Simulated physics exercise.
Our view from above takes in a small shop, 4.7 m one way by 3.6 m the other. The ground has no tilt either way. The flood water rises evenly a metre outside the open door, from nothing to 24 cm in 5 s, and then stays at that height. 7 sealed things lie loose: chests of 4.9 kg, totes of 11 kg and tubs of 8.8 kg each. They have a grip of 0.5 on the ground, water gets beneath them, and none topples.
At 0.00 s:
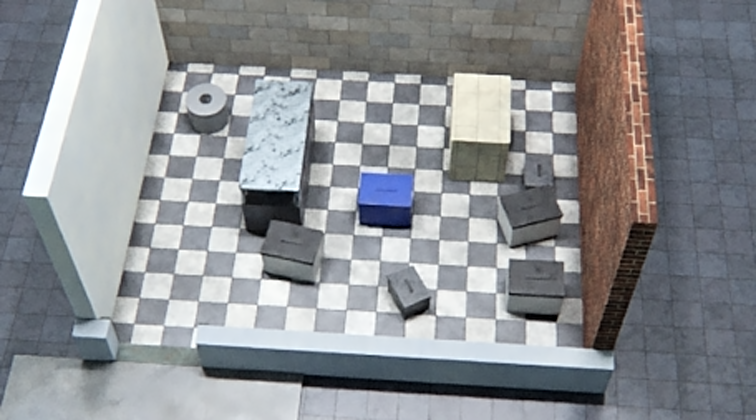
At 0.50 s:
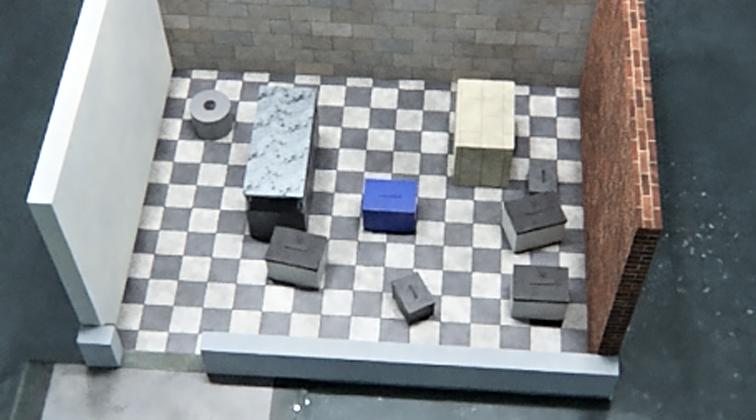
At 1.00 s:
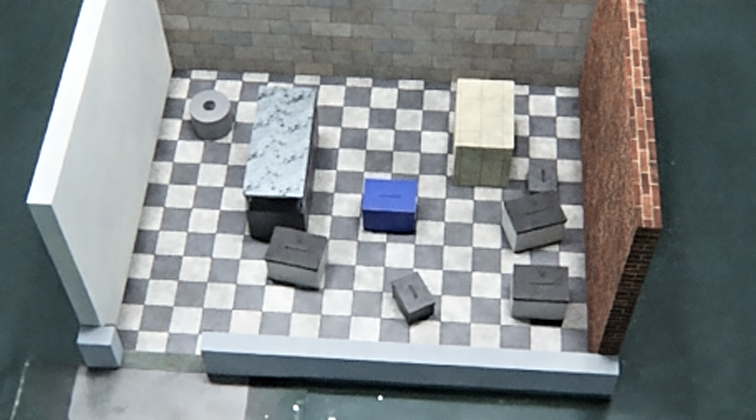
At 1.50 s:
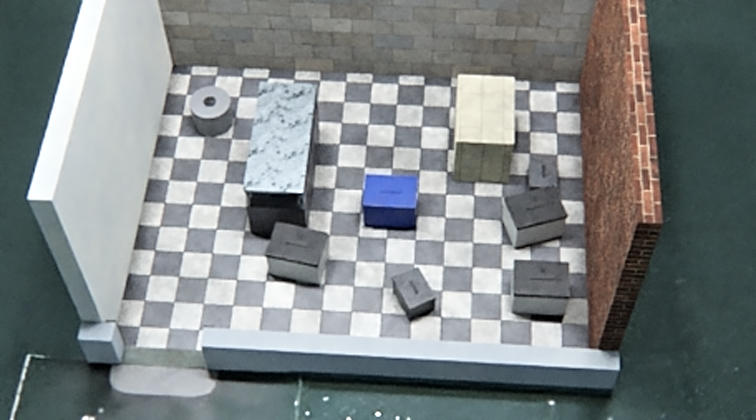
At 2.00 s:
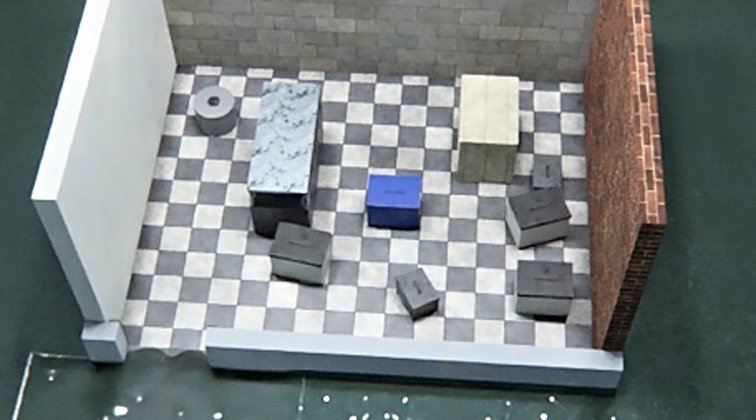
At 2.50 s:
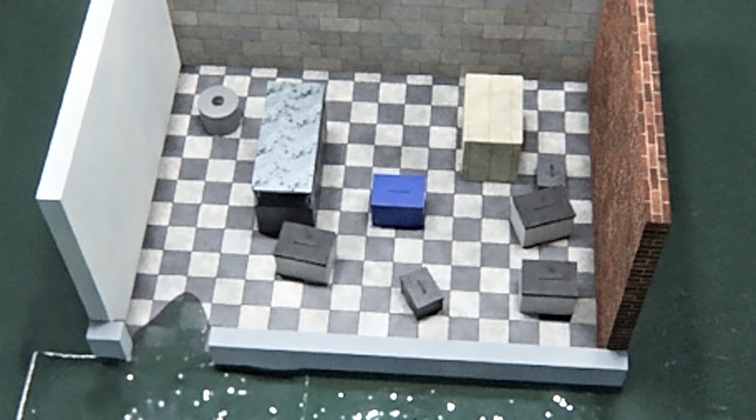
We see a small shop with a checkered floor from above, a blue chest and several grey boxes standing still inside, as dark water covers the ground outside and then slips in through the opening at the lower left.
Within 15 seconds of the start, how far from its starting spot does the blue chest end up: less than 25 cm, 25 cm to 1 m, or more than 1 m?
It ends up 25 cm to 1 m away.
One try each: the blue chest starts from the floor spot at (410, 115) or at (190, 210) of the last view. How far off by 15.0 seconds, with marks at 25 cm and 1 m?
At the first spot it winds up well off, and at the second it winds up well off.
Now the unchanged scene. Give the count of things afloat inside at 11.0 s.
Count at that moment: 5.
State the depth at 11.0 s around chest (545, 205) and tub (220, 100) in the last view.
4 and 5 cm.
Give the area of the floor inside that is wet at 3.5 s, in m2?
About 2.0 m2.
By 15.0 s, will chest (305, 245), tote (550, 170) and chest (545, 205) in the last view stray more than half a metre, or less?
Going one by one, I get beyond, below and below.
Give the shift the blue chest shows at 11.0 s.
40 cm, give or take.
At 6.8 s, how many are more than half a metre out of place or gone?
The answer is 2.
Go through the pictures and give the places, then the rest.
The first frame shows the blue chest at (386, 189), on the bottom; 0.0 m2 under water; 0 of 7 have shifted.
The second frame shows the blue chest at (390, 195), on the bottom; 0.0 m2 under water; 0 of 7 have shifted.
The third frame shows the blue chest at (390, 195) rests on the ground; water covers 0.0 m2; 0 of 7 have shifted.
The fourth frame shows the blue chest at (390, 191), on the bottom; 0.0 m2 under water; 0 of 7 have shifted.
The fifth frame shows the blue chest at (394, 191) rests on the ground; 0.0 m2 under water; 0 of 7 have shifted.
The sixth frame shows the blue chest at (398, 190), on the bottom; 0.3 m2 under water; 0 of 7 have shifted.
After 3.5 s the blue chest is near (398, 190), 0.0 m from its start, aground; 0 afloat.
After 6.8 s the blue chest is near (398, 190), 0.0 m from its start, aground; 1 afloat.
After 11.0 s the blue chest is near (364, 197), 0.4 m from its start, afloat; 5 afloat.
After 15.0 s the blue chest is near (347, 188), 0.5 m from its start, afloat; 7 afloat.
